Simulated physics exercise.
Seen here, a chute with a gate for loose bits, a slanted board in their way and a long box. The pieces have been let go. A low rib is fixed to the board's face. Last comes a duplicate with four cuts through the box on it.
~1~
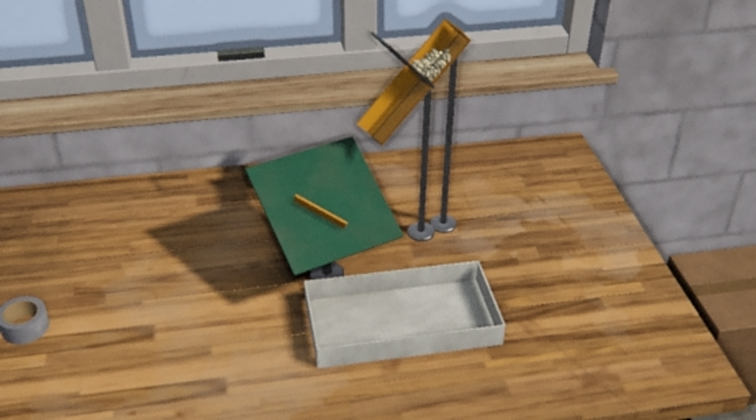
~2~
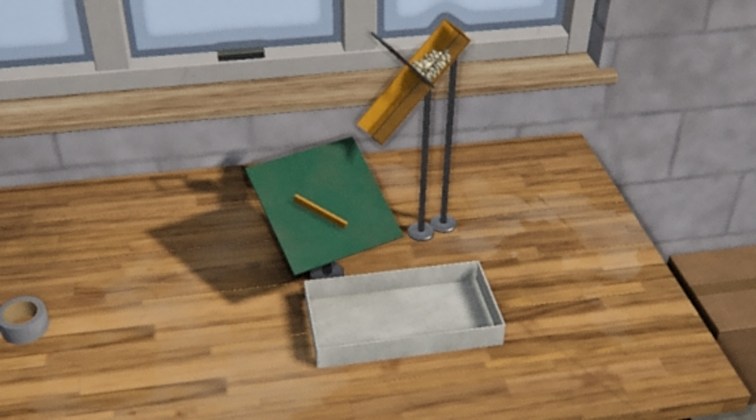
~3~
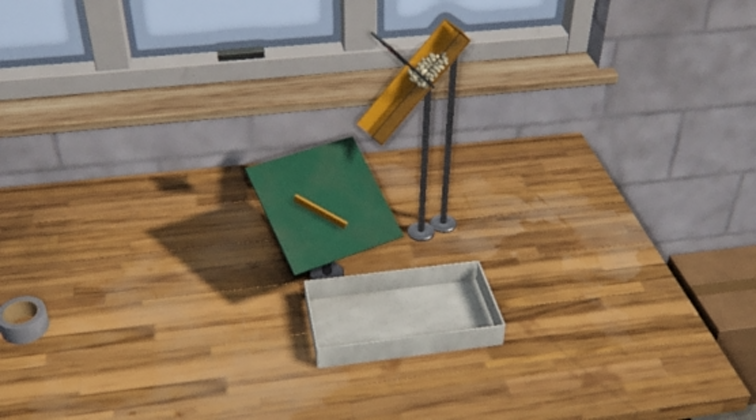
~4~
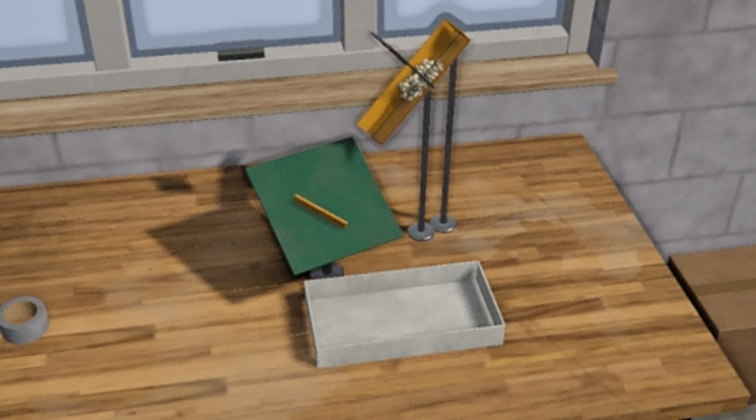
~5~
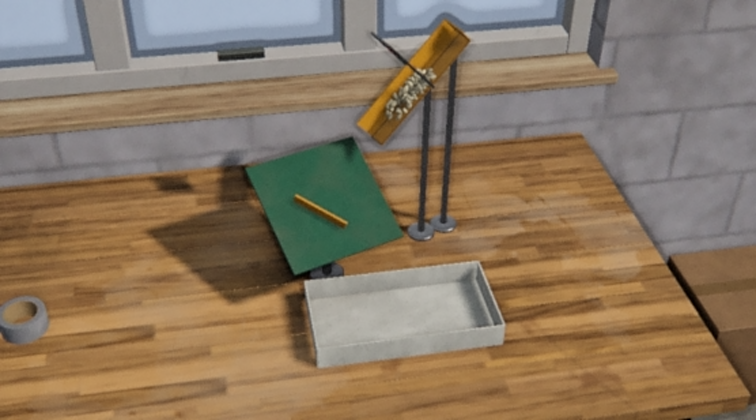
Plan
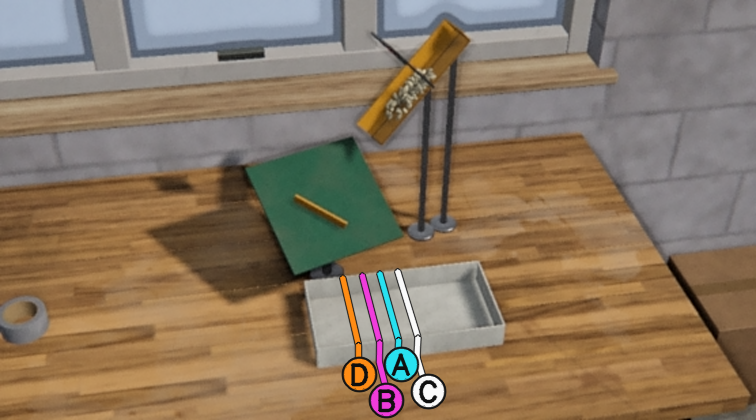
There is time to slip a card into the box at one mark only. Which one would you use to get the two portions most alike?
Take A.
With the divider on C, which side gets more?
The left side.
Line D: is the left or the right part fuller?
The right side.
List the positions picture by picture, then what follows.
In the first frame, load behind the gate (428, 64), white beans; lip of the chute (374, 139), sloping fairly steeply.
In the second frame, middle of the board (325, 202), tilted fairly steeply; middle of its low edge (351, 255); of its high edge (300, 152).
In the third frame, front corners of the box (318, 349) and (505, 325), empty; front of the load (412, 80).
In the fourth frame, middle of the load (417, 78); its front (403, 96), roughly a third of the way to the lip; rib from (295, 195) to (347, 223).
In the fifth frame, middle of the load (411, 89); its front (390, 116), roughly two thirds of the way to the lip.
On the marked copy, line A crosses the front rim at (398, 339); line B crosses the front rim at (379, 341); line C crosses the front rim at (417, 336); line D crosses the front rim at (358, 344).
Choosing A, of what is caught, roughly half on the left of the divider, roughly half on the right.
Choosing B, of what is caught, about a tenth on the left of the divider, almost all on the right.
Choosing C, of what is caught, almost all on the left of the divider, about a tenth on the right.
Choosing D, of what is caught, not one piece on the left of the divider, every piece on the right.
